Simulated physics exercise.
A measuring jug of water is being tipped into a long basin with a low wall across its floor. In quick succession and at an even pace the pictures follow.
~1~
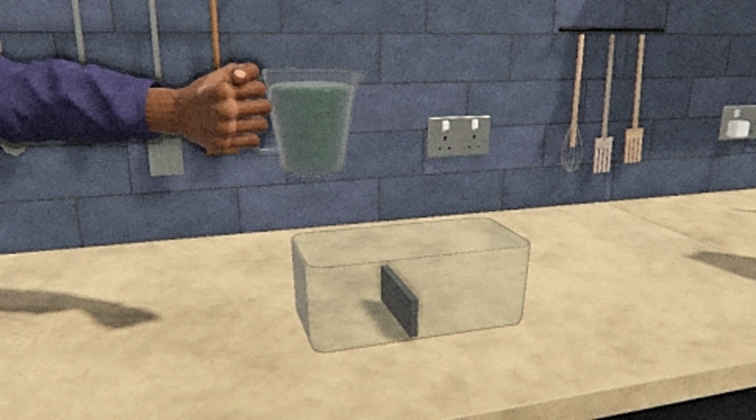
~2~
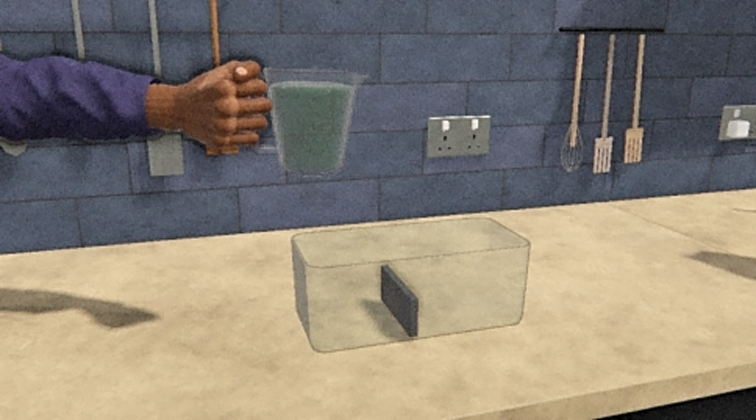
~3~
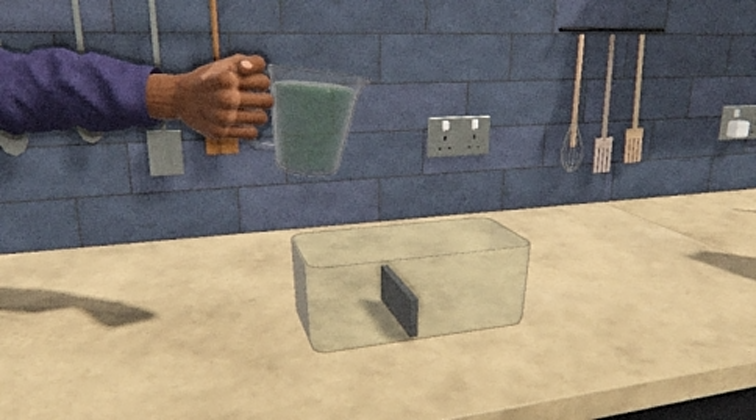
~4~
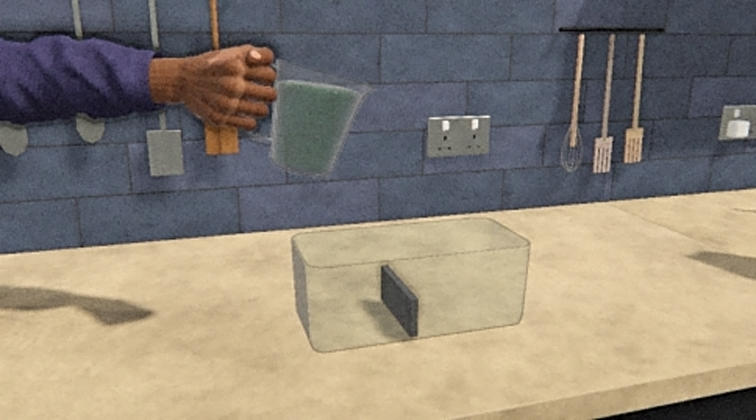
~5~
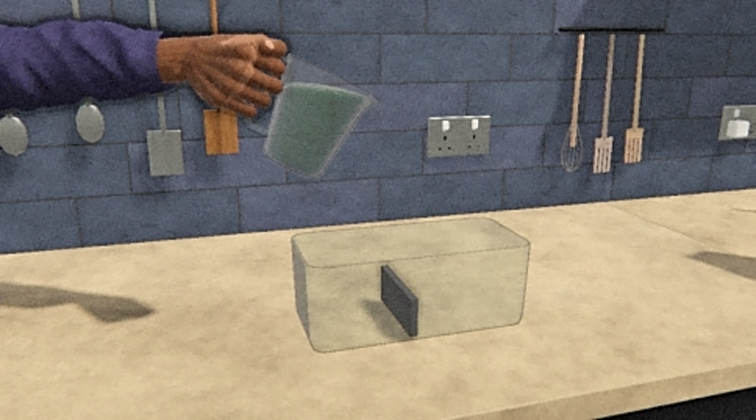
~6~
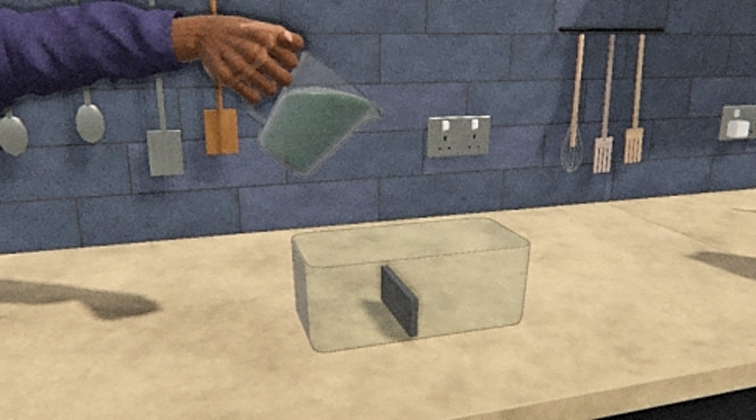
A hand in a purple sleeve held a clear jug of greenish water above a long see-through basin with a low dark wall inside, then steadily tilted it rightward until the water reached the rim.
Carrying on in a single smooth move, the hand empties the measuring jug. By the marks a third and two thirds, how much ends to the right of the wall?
My call is that the right side sits mid-range, from a third up to two thirds.
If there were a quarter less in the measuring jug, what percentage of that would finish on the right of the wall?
Around 30 percent, more or less.
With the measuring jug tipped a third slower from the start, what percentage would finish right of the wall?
Roughly 65 percent.
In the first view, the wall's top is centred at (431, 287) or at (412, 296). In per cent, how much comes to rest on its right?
15 %, then 35 %.
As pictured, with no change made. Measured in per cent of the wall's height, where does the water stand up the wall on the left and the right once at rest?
Near 30 in a hundred to the left, 20 to the right.
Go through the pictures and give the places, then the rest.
In the first picture, tilt 0°; pouring edge (366, 71); surface from (268, 87) to (351, 85); the long basin's rim runs from (299, 252) to (510, 231); the wall's top is at (398, 282).
In the second picture, tilt 2°; pouring edge (368, 73); surface from (269, 85) to (352, 86).
In the third picture, tilt 7°; pouring edge (371, 79); surface from (273, 83) to (355, 89).
In the fourth picture, tilt 15°; pouring edge (376, 88); surface from (277, 82) to (360, 91).
In the fifth picture, tilt 26°; pouring edge (380, 101); surface from (279, 96) to (367, 96).
In the sixth picture, tilt 39°; pouring edge (382, 117); surface from (274, 109) to (378, 108); 1 per cent is over the edge.
A moment on, the measuring jug is tipped right over and 36 per cent is still to pour, 1 is left of the wall and 30 right of it.
Next, the measuring jug is tipped right over and 2 per cent is still to pour, 45 is left of the wall and 41 right of it.
Then the measuring jug is tipped right over and 0 per cent is still to pour, 49 is left of the wall and 43 right of it.
Later the measuring jug is tipped right over and 0 per cent is still to pour, 50 is left of the wall and 44 right of it.
In the end 50 per cent lies left of the wall, 44 right of it and 6 outside.
